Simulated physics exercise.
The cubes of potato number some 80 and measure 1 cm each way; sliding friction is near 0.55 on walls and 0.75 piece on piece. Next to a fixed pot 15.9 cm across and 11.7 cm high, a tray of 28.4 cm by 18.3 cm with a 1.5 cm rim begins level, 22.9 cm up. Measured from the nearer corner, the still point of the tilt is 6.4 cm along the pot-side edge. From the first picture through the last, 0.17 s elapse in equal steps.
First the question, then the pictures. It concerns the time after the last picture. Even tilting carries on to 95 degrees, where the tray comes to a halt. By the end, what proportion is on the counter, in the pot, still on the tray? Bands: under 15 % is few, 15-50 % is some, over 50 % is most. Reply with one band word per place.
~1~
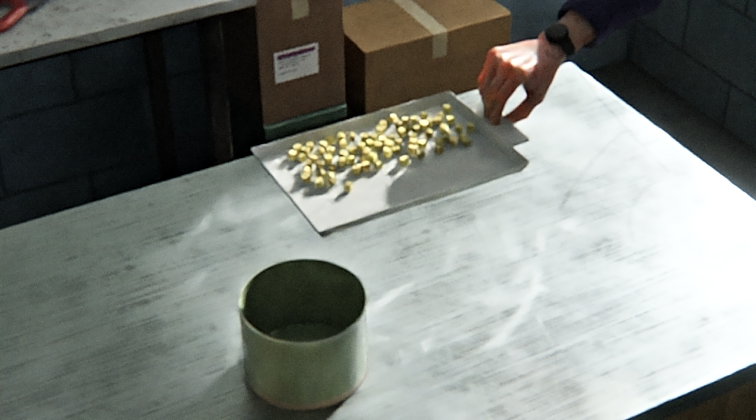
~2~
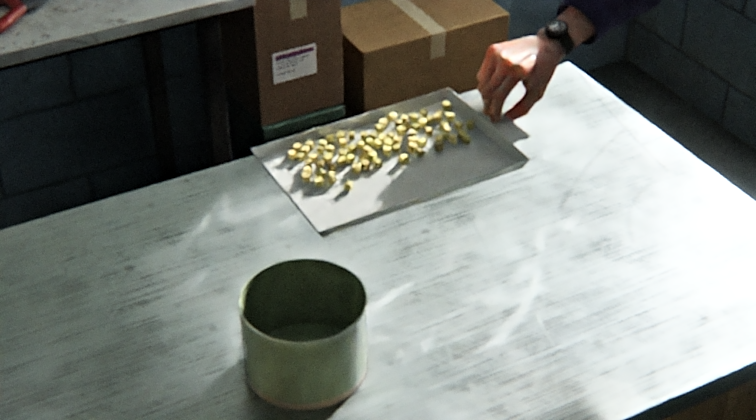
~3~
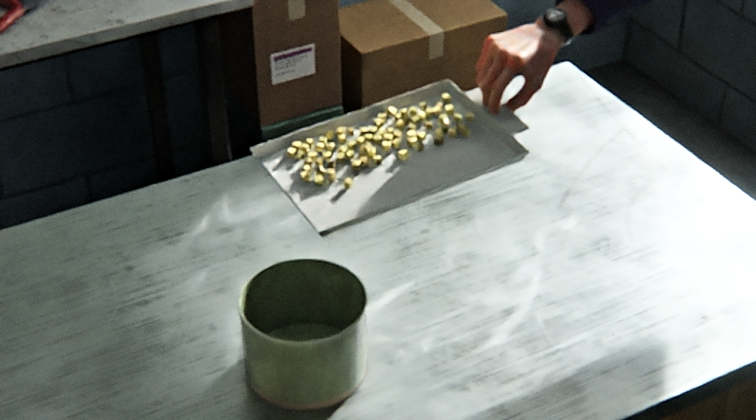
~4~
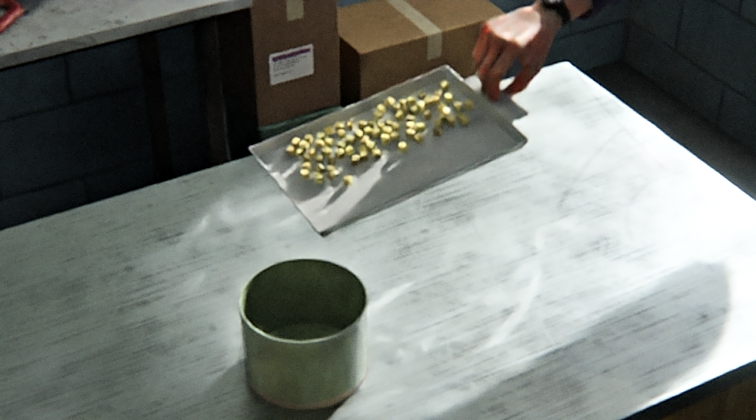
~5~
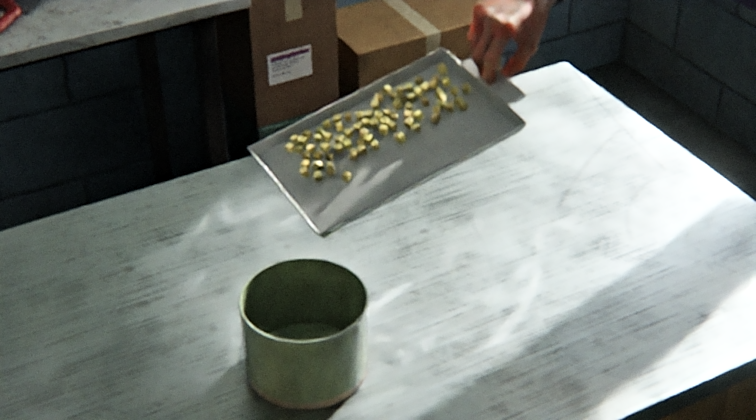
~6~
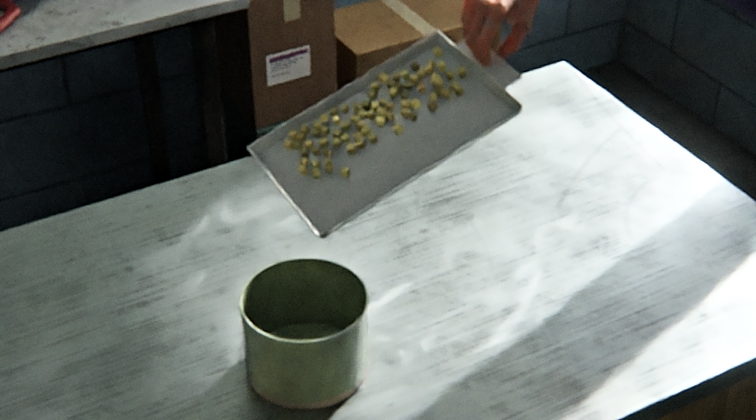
Counter most, pot some, tray few.
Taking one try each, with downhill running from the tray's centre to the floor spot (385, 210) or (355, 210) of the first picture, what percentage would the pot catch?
I'd put it at roughly 45 per cent for the first tilt and roughly 70 per cent for the second.
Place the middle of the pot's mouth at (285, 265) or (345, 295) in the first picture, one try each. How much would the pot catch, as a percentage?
Try one: ~ 20 %; try two: ~ 0 %.
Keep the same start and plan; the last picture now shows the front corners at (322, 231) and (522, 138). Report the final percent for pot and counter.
Final per cent - pot 65, counter 35.
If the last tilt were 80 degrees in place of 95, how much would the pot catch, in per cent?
Estimate: Roughly 20 percent.
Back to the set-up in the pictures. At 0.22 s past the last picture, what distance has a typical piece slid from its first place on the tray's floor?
Around 2 centimetres.
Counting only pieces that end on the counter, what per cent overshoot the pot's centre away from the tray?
100 per cent.
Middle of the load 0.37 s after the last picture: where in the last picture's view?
Load centre est.: (270, 183) px.
Then, 0.22 s after the last picture, tilt 58 degrees; the tray holds 100 %, the pot 0 %.
Then, 0.37 s after the last picture, tilt 85 degrees; the tray holds 85 %, the pot 0 %.
Then, 0.64 s after the last picture, tilt 95 degrees; the tray holds 0 %, the pot 25 %.
In the end, counter 75 %, pot 25 %, tray 0 %.
